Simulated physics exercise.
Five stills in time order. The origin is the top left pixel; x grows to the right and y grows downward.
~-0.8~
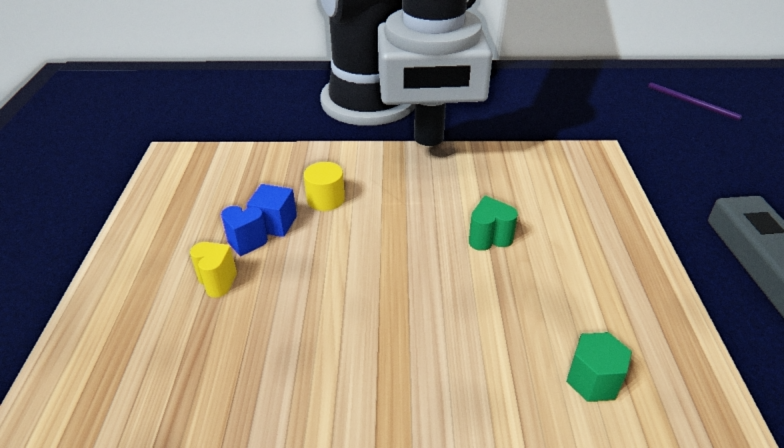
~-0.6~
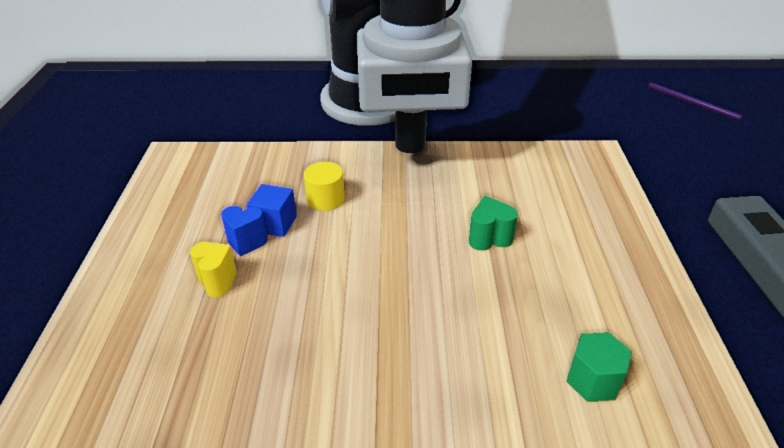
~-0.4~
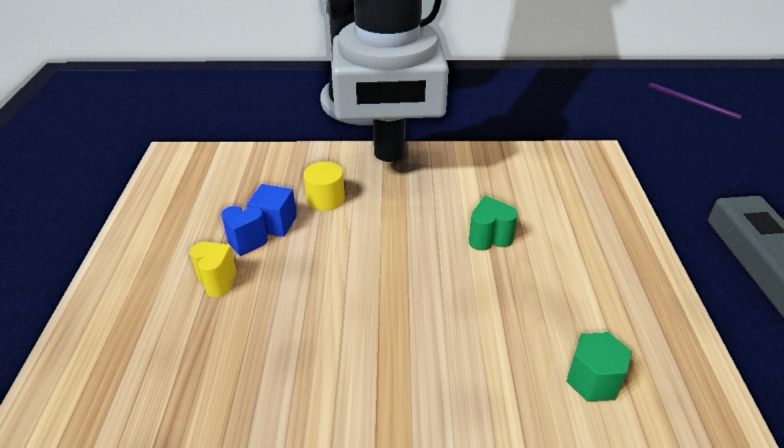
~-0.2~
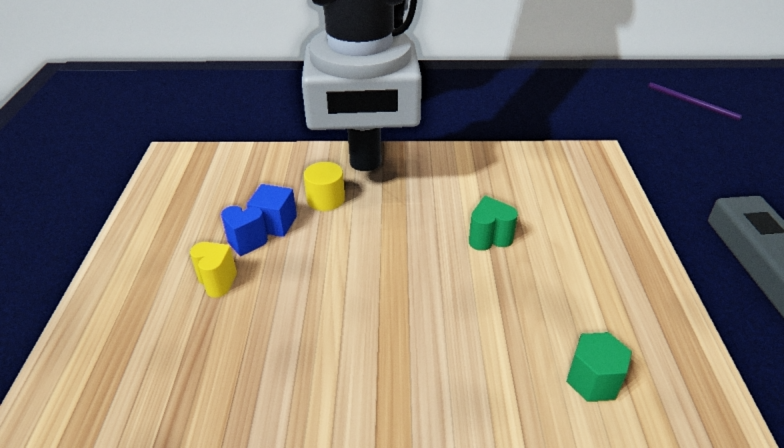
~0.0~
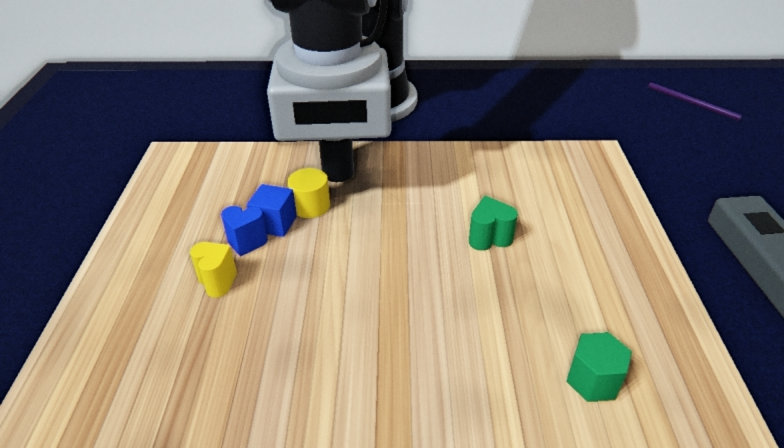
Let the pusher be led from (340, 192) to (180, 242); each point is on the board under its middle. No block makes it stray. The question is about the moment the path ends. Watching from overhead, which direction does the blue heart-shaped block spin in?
Seen from above, its turn is clockwise.
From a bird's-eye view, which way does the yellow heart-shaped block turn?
Counter-clockwise, from overhead.
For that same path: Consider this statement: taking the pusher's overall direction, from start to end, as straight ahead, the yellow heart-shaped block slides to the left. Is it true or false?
True
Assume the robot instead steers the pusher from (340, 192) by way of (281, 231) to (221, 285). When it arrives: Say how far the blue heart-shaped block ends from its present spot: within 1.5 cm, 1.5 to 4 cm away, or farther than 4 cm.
Distance: More than 4 cm.
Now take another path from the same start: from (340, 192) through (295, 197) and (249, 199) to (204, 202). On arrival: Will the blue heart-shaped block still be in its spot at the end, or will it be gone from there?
Well, the blue heart-shaped block shifts from its place.
On the path given first. One third of the way, pusher at (286, 189); yellow heart-shaped block at (206, 257), turned 15° anticlockwise; blue heart-shaped block at (201, 234), turned 45° clockwise; blue square at (237, 224), turned 40° clockwise; yellow circular block at (268, 203).
Two thirds of the way, pusher at (232, 206); yellow heart-shaped block at (190, 271), turned 45° anticlockwise; blue heart-shaped block at (182, 245), turned 80° clockwise; blue square at (219, 247), turned 40° clockwise; yellow circular block at (246, 218).
At the end, pusher at (173, 223); yellow heart-shaped block at (190, 271), turned 45° anticlockwise; blue heart-shaped block at (182, 245), turned 80° clockwise; blue square at (219, 247), turned 40° clockwise; yellow circular block at (246, 218).
